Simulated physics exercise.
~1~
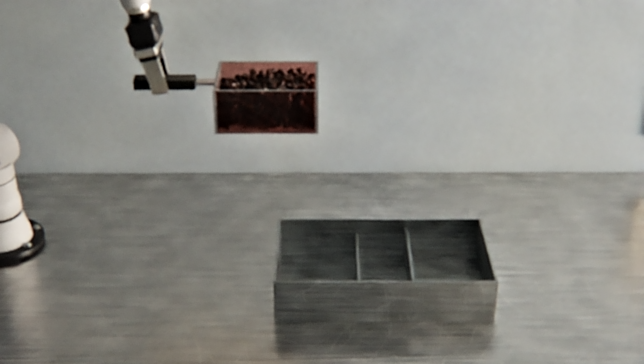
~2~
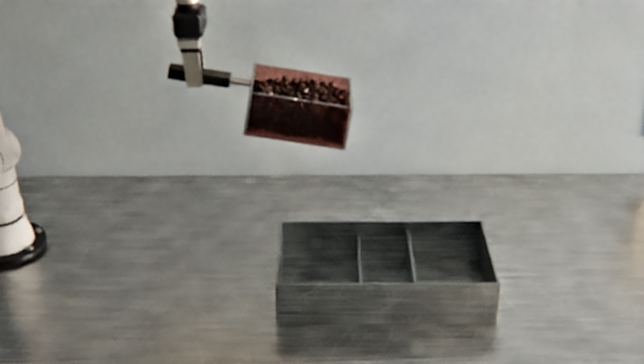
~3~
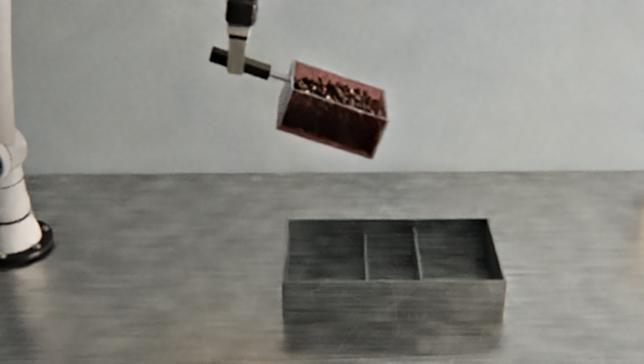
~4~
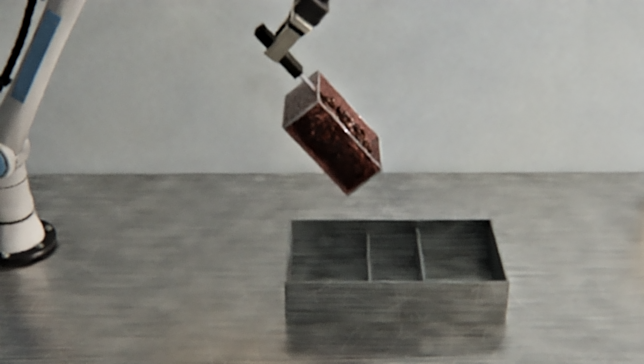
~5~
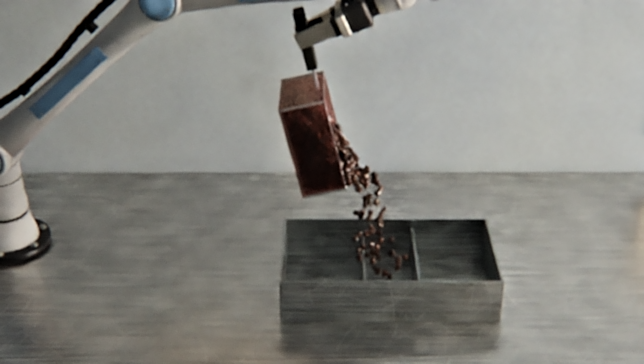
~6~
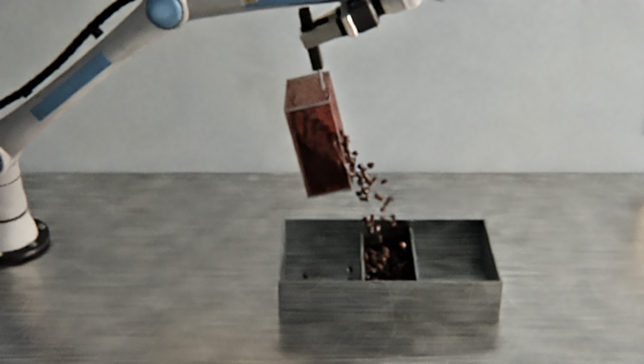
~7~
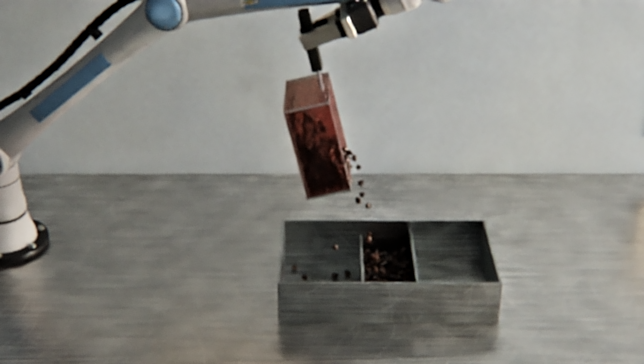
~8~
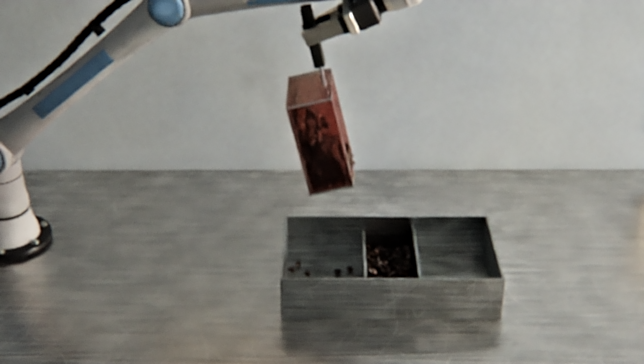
We see a robot arm carry a reddish, see-through box of dark beans rightward and tip it steeply over a grey divided crate; beans pour mostly into the middle part, a few land in the left part, and the flow stops with many still in the tilted box.
